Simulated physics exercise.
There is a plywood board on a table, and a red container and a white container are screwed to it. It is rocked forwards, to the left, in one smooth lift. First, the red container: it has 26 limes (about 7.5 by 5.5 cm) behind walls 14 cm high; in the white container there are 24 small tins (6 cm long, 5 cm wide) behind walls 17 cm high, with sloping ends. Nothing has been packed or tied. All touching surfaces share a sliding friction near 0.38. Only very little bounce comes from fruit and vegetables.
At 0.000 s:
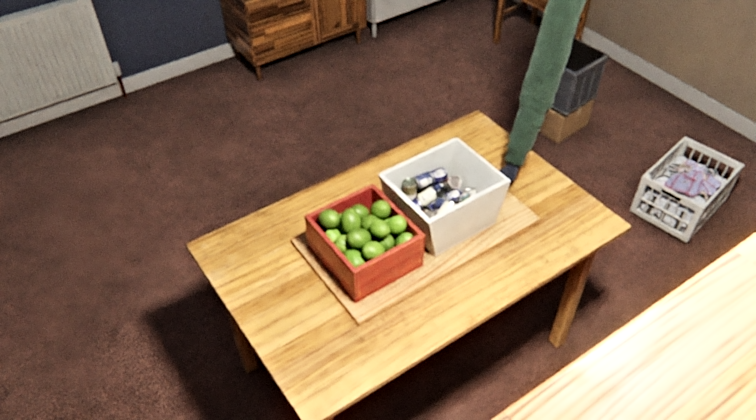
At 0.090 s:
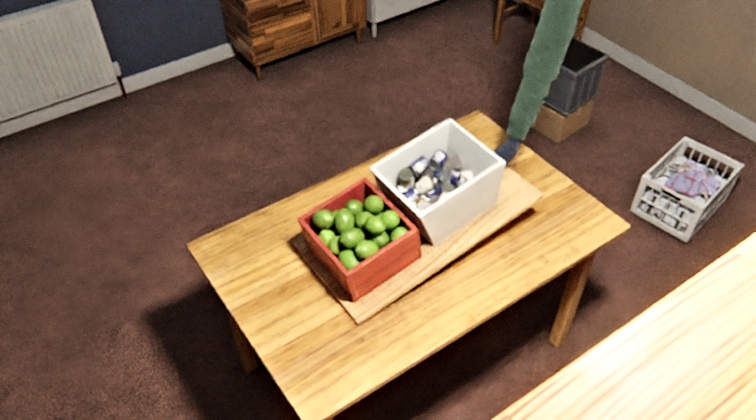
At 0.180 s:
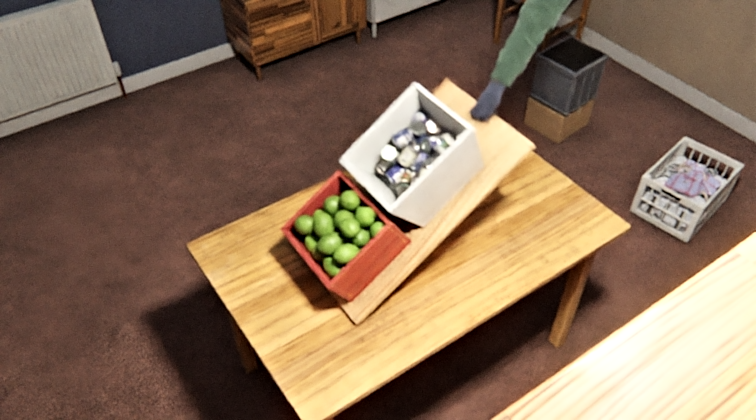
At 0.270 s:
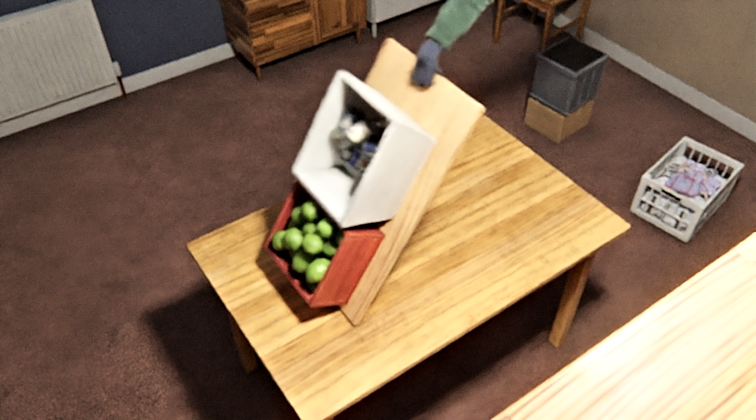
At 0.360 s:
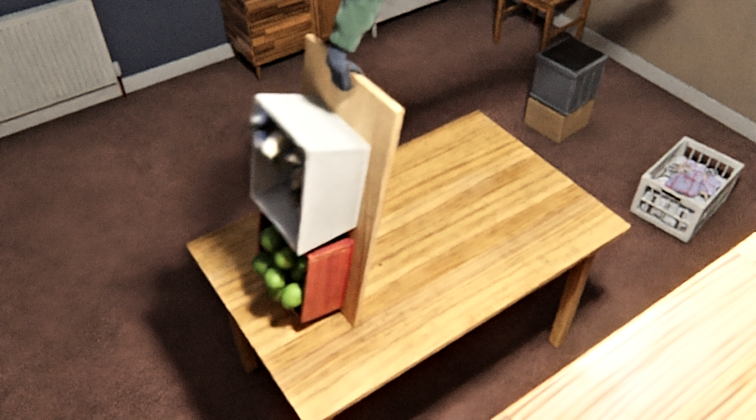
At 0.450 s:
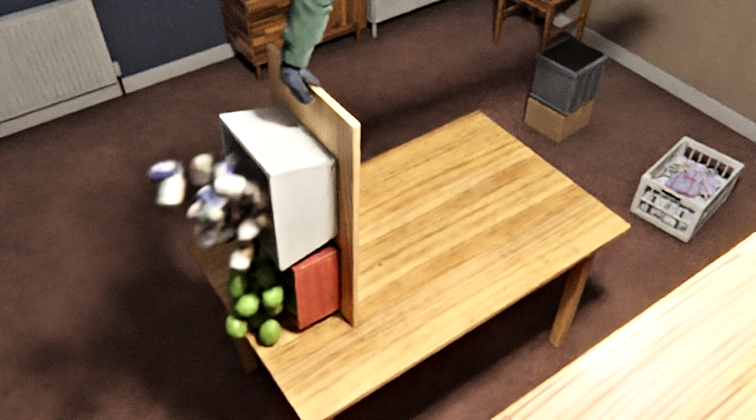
A plywood board on a wooden table, carrying a red container of limes and a white container of small tins, is lifted leftwards by a gloved hand until nearly upright, as tins and limes tumble out on the left.
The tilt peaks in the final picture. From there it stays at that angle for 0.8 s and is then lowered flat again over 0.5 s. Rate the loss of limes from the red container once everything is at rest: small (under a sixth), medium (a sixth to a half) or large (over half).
Large.
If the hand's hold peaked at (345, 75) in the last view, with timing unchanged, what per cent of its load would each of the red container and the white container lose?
Red container 60%, white container 100%.
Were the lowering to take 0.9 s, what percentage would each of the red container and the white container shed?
Well, that would cost the red container 70 per cent and the white container 100 per cent.
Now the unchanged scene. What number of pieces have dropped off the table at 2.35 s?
About 40.
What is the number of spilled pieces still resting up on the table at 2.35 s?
Near 5, give or take.
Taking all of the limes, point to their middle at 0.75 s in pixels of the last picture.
Around (238, 326) in pixels.
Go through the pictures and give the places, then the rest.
In the first frame (each is followed by its nearest rim corner in this view), red container, (357, 270); white container, (431, 220); 0° from level; none out.
Red container, (349, 273); white container, (423, 214); 9° from level, in the second frame.
Red container, (330, 284); white container, (392, 208); 31° from level, in the third frame.
Red container, (311, 302); white container, (342, 222); 57° from level, in the fourth frame.
Red container, (301, 319); white container, (297, 251); 79° from level; 2 out, the lowest lime at (268, 267), in the fifth frame.
Red container, (299, 326); white container, (279, 267); 88° from level; 26 out, in the sixth frame.
After 0.75 s, tilt 88°; red container 8 in, 18 out and white container 0 in, 24 out.
After 1.13 s, tilt 88°; red container 7 in, 19 out and white container 0 in, 24 out.
After 1.67 s, tilt 6°; red container 6 in, 20 out and white container 0 in, 24 out.
Outcome (at 2.35 s), red container 6 in, 20 out and white container 0 in, 24 out. Asked share, 20 of 26, 77 per cent.
